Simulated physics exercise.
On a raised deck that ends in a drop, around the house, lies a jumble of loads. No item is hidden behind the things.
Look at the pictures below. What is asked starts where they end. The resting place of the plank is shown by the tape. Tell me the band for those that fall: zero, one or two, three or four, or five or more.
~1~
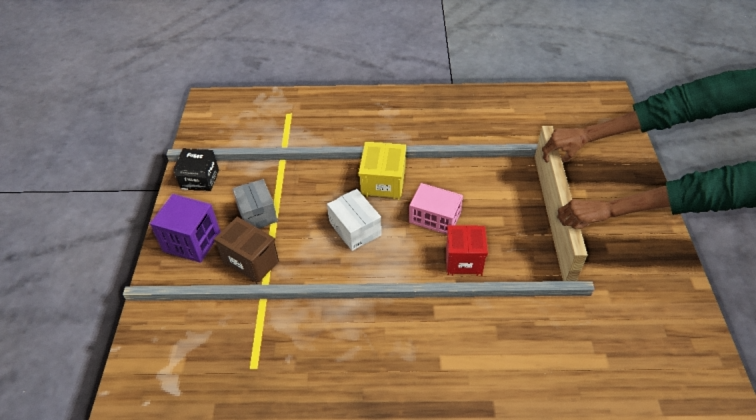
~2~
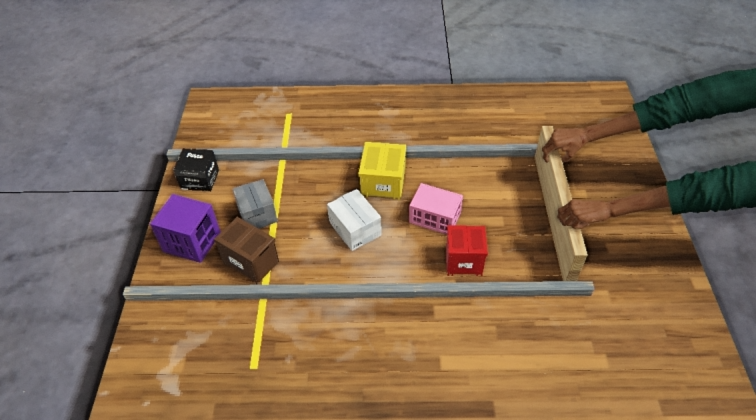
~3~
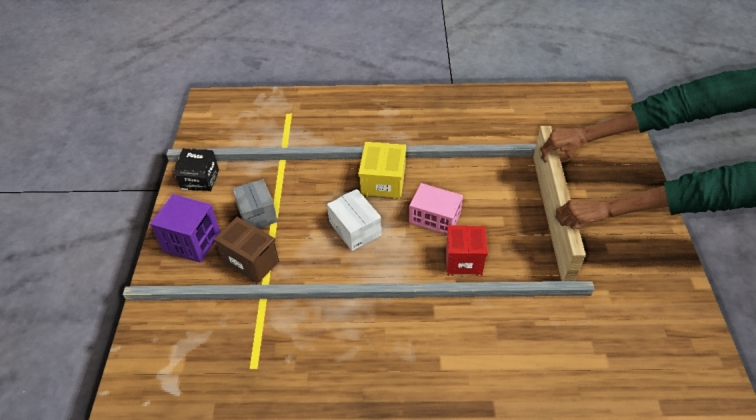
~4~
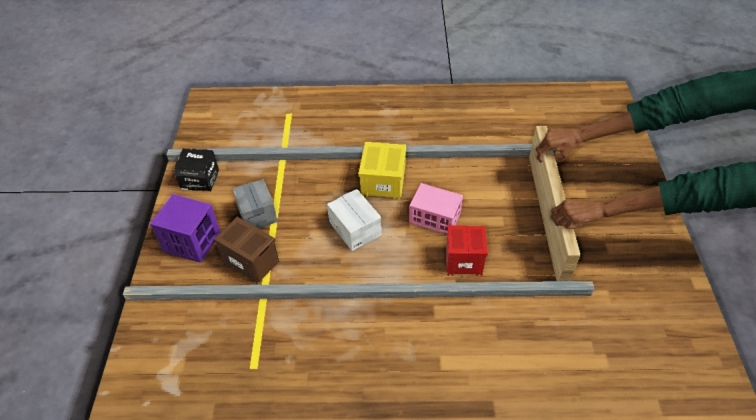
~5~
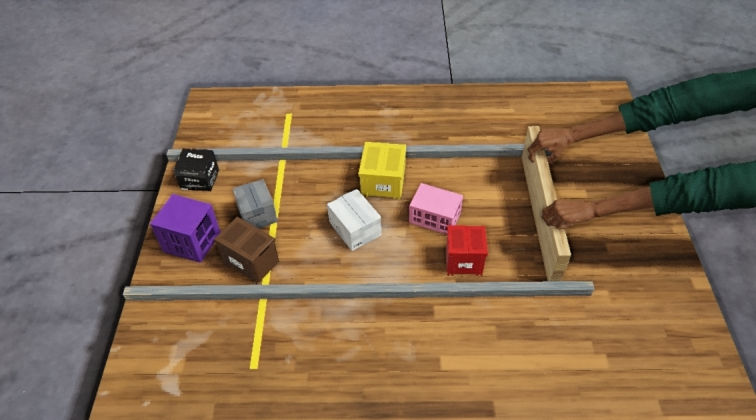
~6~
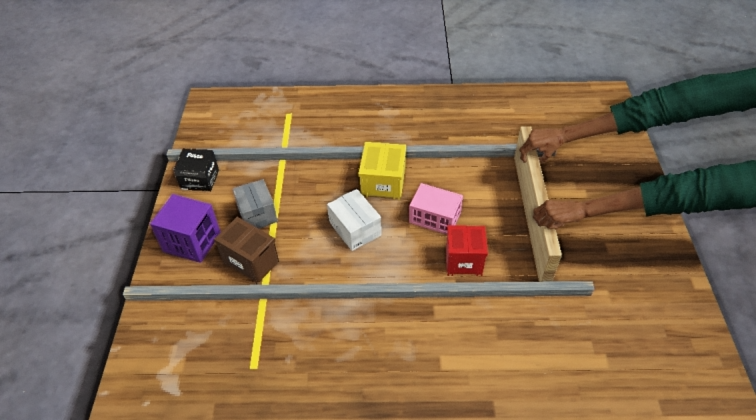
The fall count stays at nil.
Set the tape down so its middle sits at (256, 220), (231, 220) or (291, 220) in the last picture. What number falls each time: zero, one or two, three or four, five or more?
In the order of the places given: Not one; 1 or 2; none at all.
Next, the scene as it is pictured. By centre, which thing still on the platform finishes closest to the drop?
The purple crate.
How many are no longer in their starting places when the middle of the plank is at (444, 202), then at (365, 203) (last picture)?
By then 2, and later 4.
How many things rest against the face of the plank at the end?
3 of them.
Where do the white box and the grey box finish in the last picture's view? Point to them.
Approximately (208, 223) for one, approximately (192, 194) for the other.
A little later, none off yet; black box at rest near (197, 170); purple crate at rest near (187, 228); grey box at rest near (255, 205).
When it is over, the number that fall off is zero.
